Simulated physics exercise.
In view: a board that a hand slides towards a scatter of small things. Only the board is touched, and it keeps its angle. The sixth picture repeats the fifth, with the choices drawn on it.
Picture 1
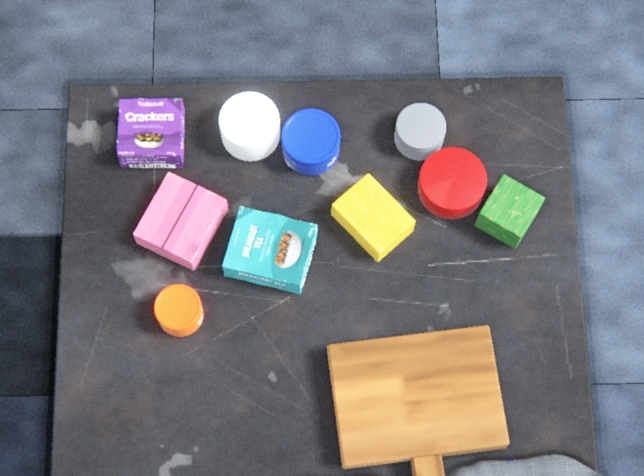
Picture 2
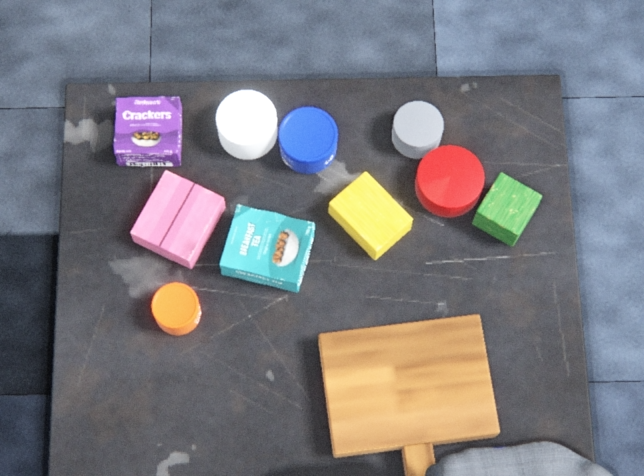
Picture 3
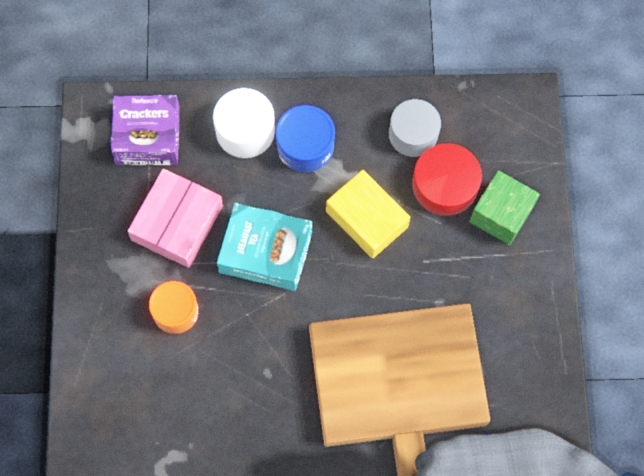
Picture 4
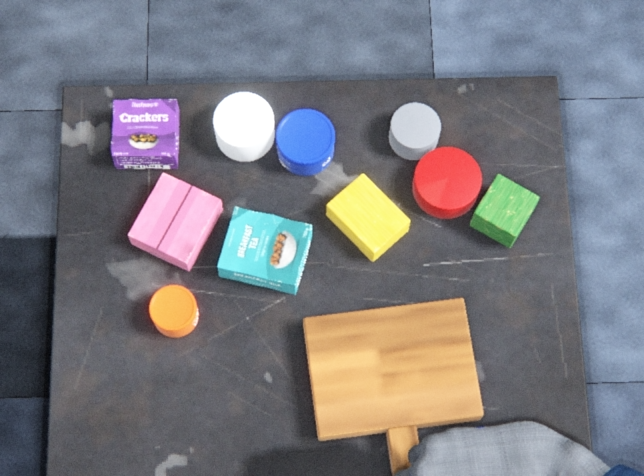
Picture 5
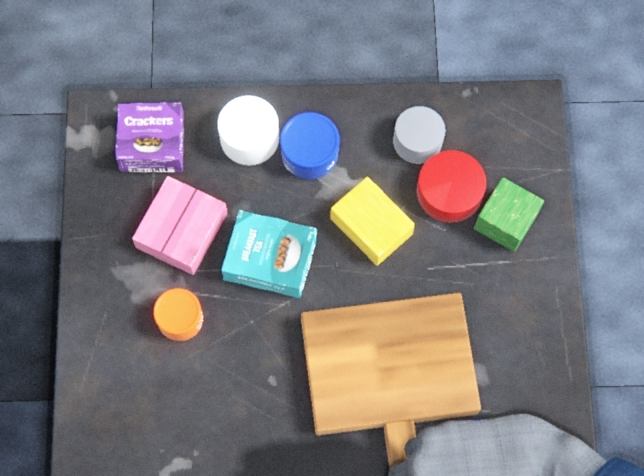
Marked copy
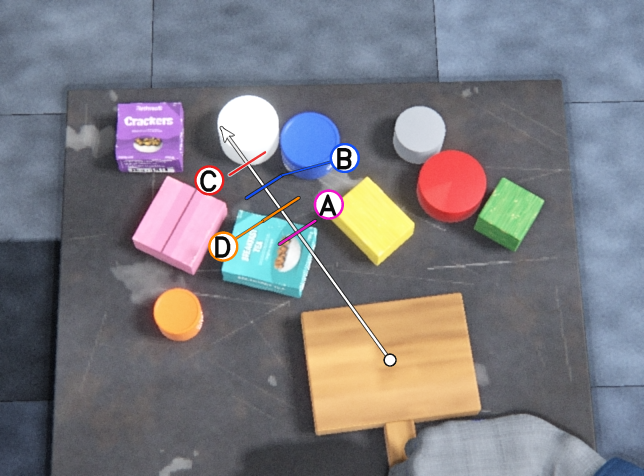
A wooden paddle-shaped board lies at the lower right of a dark, scratched tabletop, seen from above against blue-grey floor tiles. Above it are purple crackers, white, blue, grey and red round tins, yellow and green blocks, with a pink box, turquoise packet and orange jar leftward. A grey-sleeved arm slides the board slightly up and left, slowing, while the view shifts faintly and the other things stay put.
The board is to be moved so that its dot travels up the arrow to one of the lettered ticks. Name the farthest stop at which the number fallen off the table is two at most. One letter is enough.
It can go as far as C.
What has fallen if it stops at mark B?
It is the white pot.
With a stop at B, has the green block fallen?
No.
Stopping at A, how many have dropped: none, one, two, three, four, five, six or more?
The count is none.
On the marked copy, A at (297, 232); B at (264, 187); C at (247, 163); D at (281, 209); the arrow from (390, 360) to (222, 128); the white dot at (390, 360).
Following C. Soon after the start, board (336, 290); yellow block (367, 193); turquoise packet (264, 210).
Later, board (285, 220); white pot (241, 81); blue jar (307, 102).
In the end, board (248, 169); white pot over the edge; blue jar (302, 81); one fallen.
As for the rest, A is within the limit but short; B is within the limit but short; D is within the limit but short.
